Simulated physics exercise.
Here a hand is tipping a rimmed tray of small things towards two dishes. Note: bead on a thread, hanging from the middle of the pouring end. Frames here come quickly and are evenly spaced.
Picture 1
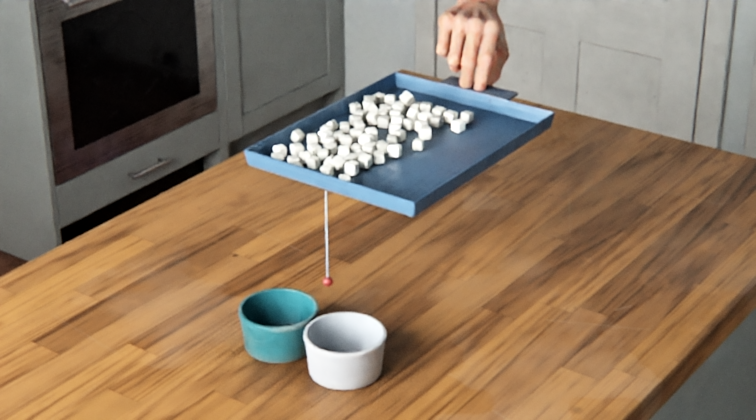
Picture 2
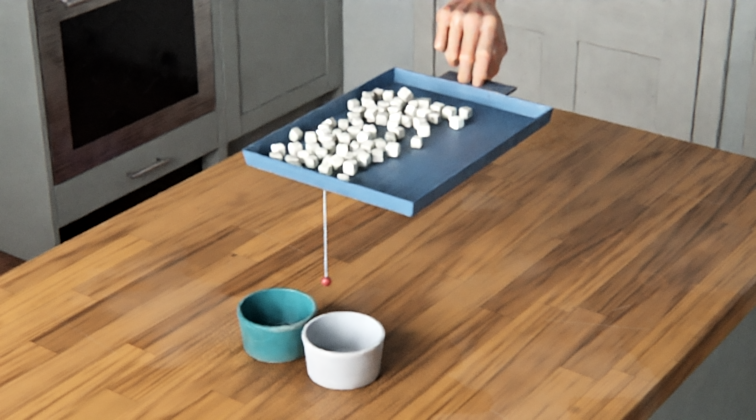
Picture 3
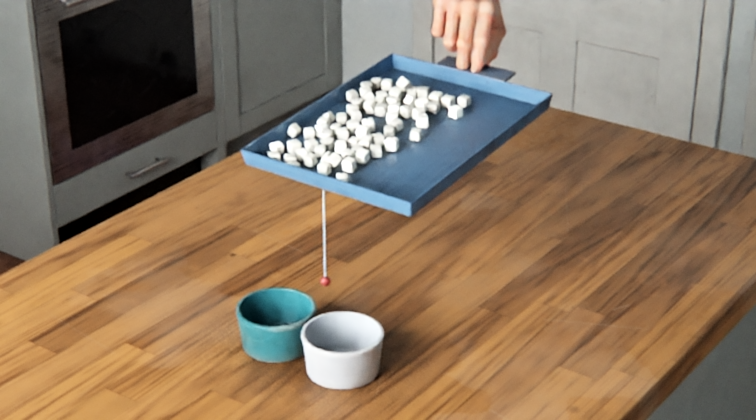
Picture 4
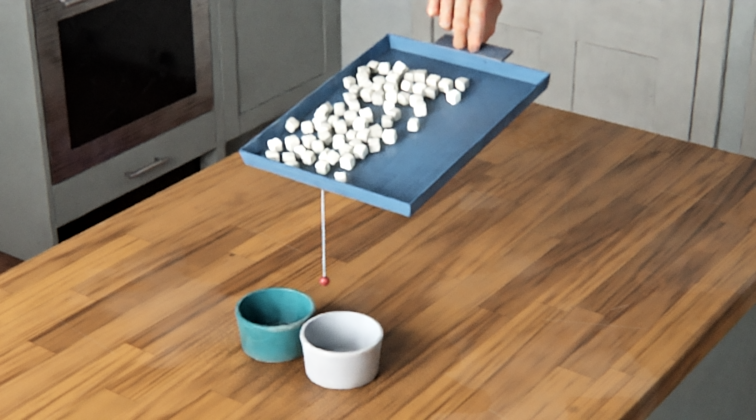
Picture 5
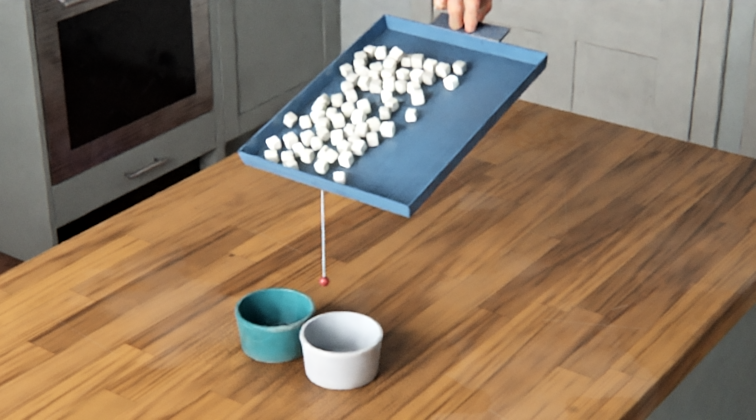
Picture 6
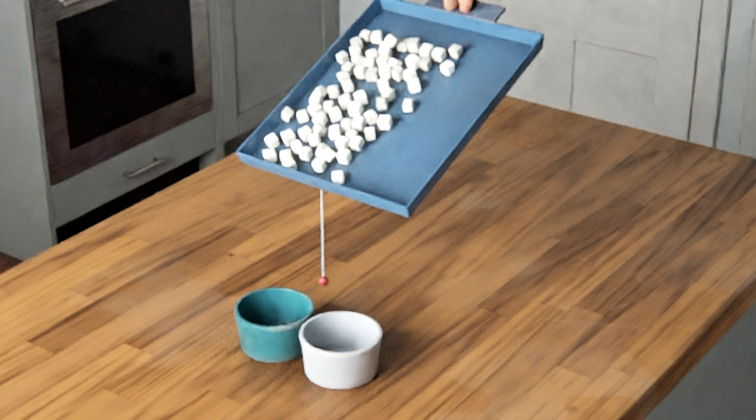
At the start, a hand holds a blue rimmed tray of small white cubes nearly level above a teal dish and a white dish on a wooden counter. The hand then raises the far end, steadily steepening the tray, while the cubes stay in place and the red bead hangs beneath.
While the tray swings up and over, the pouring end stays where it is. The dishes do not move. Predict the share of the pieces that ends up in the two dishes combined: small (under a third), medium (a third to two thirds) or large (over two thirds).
Medium.
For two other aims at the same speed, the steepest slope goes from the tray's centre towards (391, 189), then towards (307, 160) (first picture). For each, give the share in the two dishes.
Near 40 % and, after that, 10 %.
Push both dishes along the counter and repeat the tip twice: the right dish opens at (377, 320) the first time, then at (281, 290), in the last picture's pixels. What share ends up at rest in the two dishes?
Around 10 and around 0 per cent, in that order.
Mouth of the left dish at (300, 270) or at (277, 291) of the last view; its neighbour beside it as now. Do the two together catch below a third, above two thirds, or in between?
Below one third, then less than a third.
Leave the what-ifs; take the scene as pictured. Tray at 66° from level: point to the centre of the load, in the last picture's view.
Around (308, 150).
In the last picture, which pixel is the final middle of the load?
Near pixel (268, 346).
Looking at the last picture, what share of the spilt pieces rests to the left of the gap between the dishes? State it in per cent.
Roughly 90 in a hundred.
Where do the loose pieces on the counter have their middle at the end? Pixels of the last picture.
The centre sits near (190, 366).
Just after the last frame, tray tipped steeply; every one on the tray.
A moment on, tray tipped past a quarter turn; the larger part on the tray; just a few in the right dish; just a few in the left dish; about a tenth outside both; about a tenth in the air.
Further on, tray tipped past a quarter turn; roughly a quarter in the right dish; roughly a quarter in the left dish; roughly half outside both.
When it is over, tray tipped past a quarter turn; roughly a quarter in the right dish; roughly a quarter in the left dish; roughly half outside both.
